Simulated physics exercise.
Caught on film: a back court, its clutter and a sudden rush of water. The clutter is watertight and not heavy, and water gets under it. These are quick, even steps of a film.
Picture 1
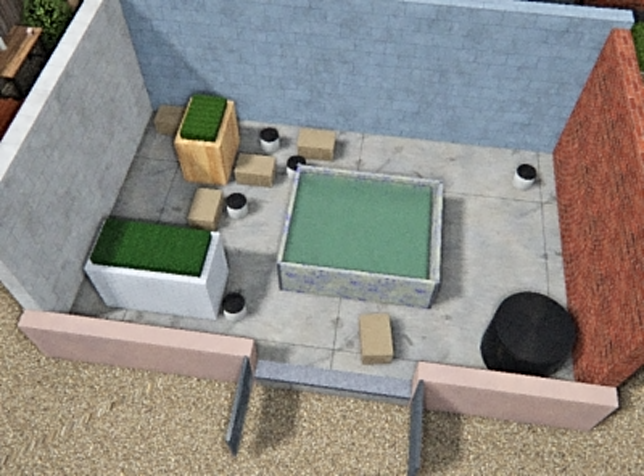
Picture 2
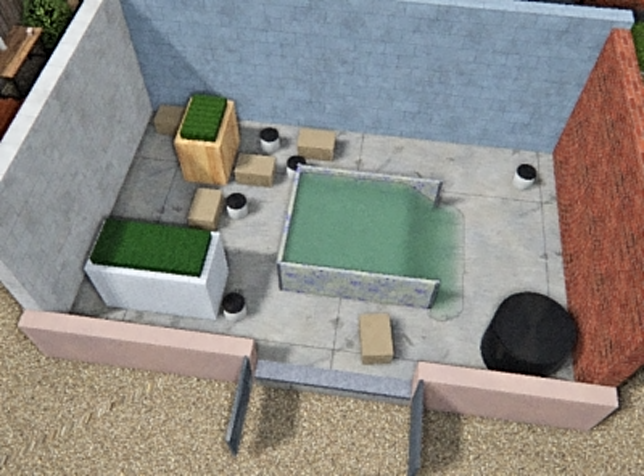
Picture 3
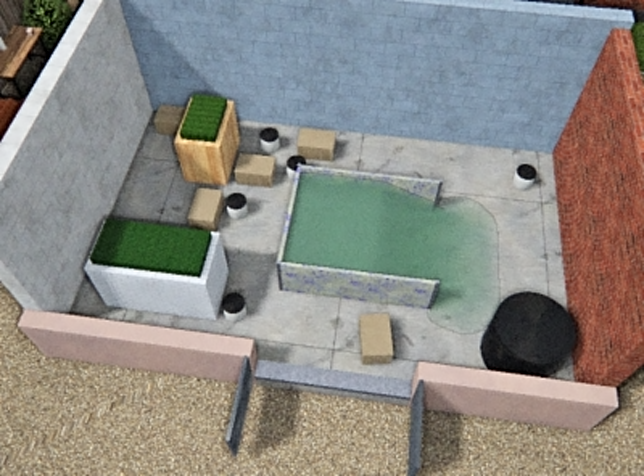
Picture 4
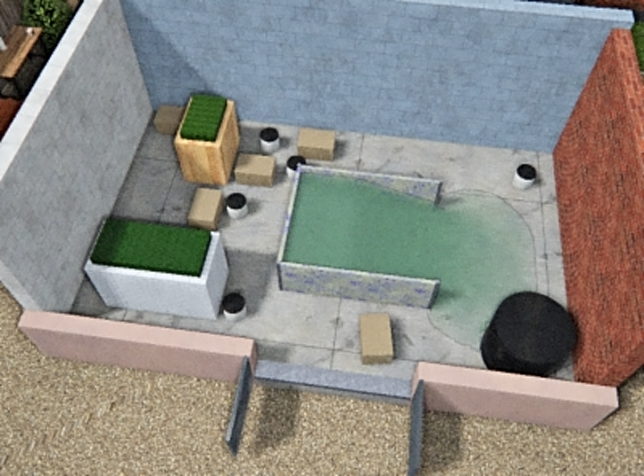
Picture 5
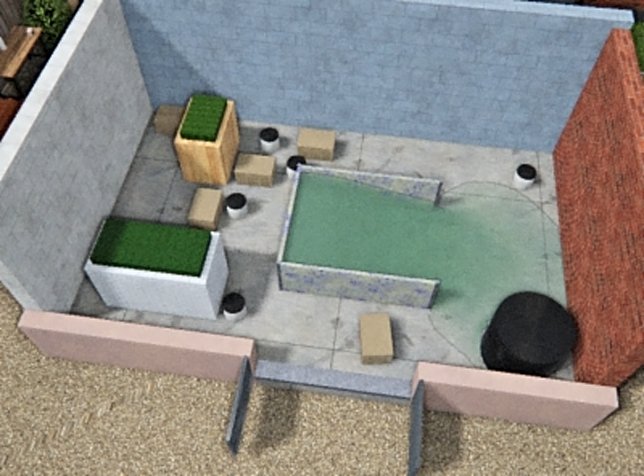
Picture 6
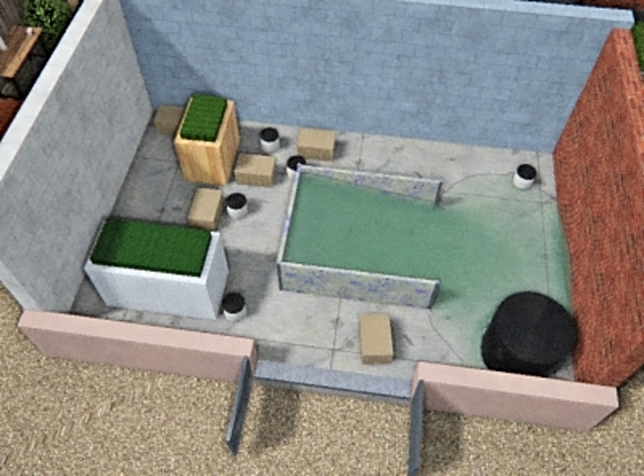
Green water poured out of the right side of a raised pool once that wall was gone, spreading across the paved court to the black round object and red brick wall, while the boxes stayed put.
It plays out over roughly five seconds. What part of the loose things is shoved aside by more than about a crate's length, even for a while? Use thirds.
That comes to one to two thirds.
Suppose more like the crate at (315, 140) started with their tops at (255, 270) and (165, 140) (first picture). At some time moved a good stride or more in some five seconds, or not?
One after the other: Never so far, less than that.
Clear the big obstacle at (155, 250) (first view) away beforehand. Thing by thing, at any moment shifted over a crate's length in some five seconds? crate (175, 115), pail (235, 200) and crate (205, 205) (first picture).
In that order: Never so far, short of that, less than that.
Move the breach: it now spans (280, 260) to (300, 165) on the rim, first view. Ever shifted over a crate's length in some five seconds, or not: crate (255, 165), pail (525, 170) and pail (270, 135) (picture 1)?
One after the other: Shifted that much, under that, shifted that much.
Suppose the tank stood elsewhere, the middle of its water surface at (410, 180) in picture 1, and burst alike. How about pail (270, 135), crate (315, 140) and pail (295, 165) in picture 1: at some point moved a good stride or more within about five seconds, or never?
One after the other: Swept aside, that far or more, never so far.
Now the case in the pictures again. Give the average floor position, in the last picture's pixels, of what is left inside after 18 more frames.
Close to (257, 198).
A moment on, 0 of 10 are well off their spots; 0 afloat.
Next, 1 of 10 are well off their spots; 1 afloat.
Later, 2 of 10 are well off their spots; 3 afloat.
In the end, 6 of 10 are well off their spots, and 6 have been at some point; 4 afloat.
